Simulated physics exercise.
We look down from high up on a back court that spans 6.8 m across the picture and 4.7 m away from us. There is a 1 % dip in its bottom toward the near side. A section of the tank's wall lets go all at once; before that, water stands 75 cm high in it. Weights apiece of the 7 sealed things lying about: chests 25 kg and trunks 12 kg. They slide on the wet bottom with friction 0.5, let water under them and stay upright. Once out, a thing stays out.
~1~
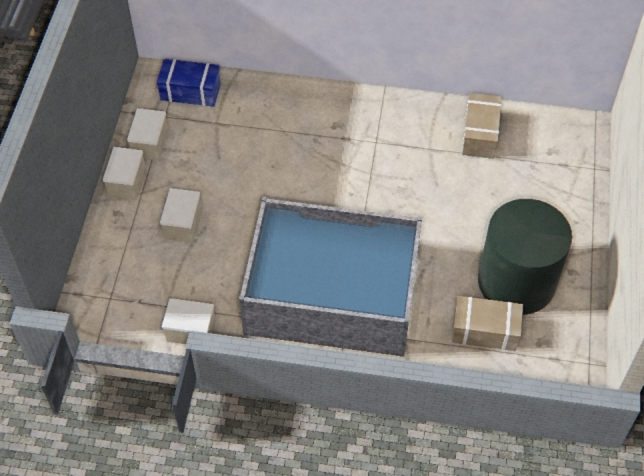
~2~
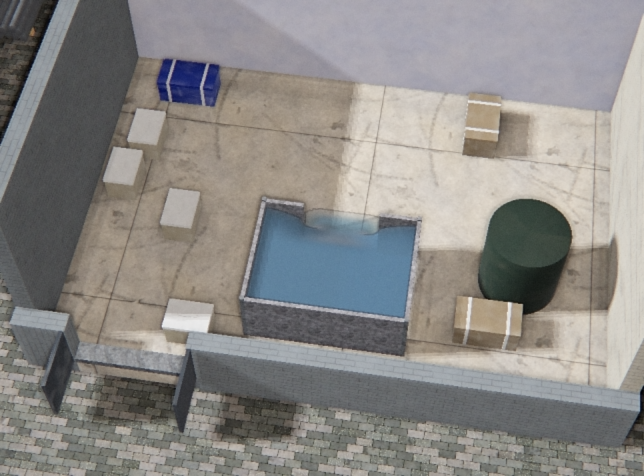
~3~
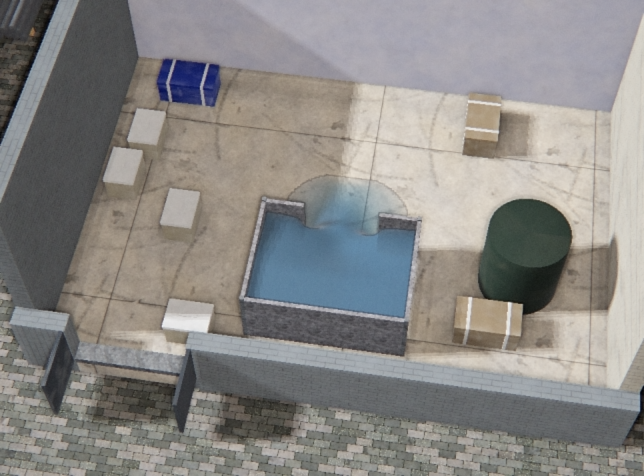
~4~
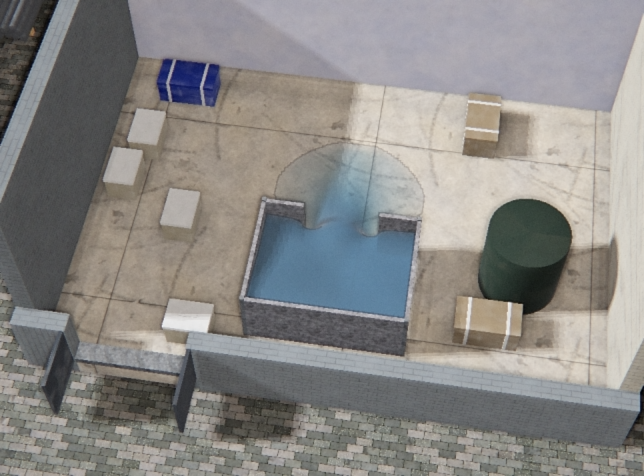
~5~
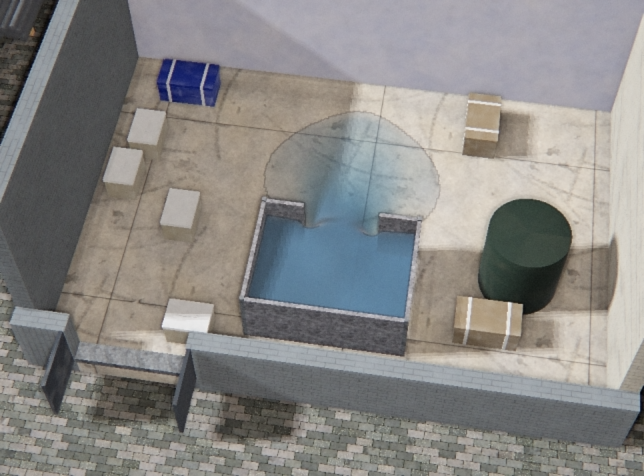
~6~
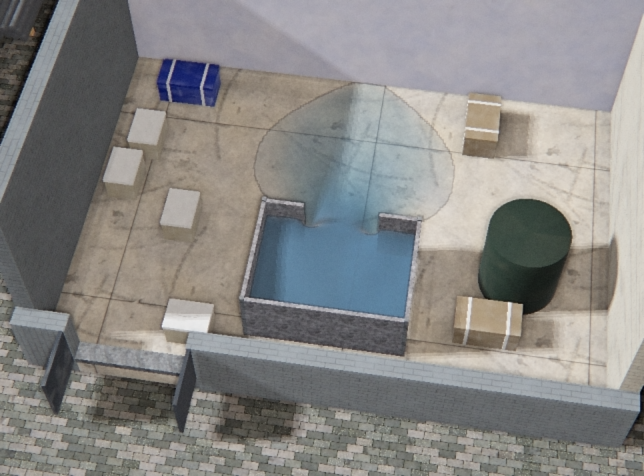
To begin with, a stone-walled tank of still blue water stands in a walled court among pale boxes, tan trunks, a blue trunk and a dark green cylinder. A section of its far wall gives way, and water pours through the gap, fanning steadily wider across the floor, while everything around stays put.
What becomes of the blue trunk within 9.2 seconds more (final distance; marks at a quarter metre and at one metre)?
It comes to rest far off.
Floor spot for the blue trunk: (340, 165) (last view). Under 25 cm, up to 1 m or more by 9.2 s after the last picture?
What happens is that it covers a big distance.
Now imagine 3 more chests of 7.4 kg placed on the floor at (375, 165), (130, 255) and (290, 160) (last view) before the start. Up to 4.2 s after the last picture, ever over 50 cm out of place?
Taking them in the order given: Exceeds it, falls short and exceeds it.
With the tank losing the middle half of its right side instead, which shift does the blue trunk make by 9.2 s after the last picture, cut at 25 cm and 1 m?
From there, the blue trunk gets moved partway.
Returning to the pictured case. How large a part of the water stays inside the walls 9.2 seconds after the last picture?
About 90 per cent.
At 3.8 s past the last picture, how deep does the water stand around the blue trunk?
Depth approx. 9 cm.
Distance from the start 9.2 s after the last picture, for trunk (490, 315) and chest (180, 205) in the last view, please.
In that order: 5 cm, 0 cm.
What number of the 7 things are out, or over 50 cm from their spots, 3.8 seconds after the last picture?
Count: 3.
Then, 1.2 s after the last picture the blue trunk is near (175, 70), 0.2 m from its start, aground; 0 of 7 are out; 0 afloat.
Then, 3.8 s after the last picture the blue trunk is near (154, 133), 1.2 m from its start, afloat; 0 of 7 are out; 2 afloat.
Then, 6.2 s after the last picture the blue trunk is near (139, 153), 1.6 m from its start, afloat; 0 of 7 are out; 2 afloat.
Then, 9.2 s after the last picture the blue trunk is near (119, 173), 1.9 m from its start, afloat; 0 of 7 are out; 3 afloat.
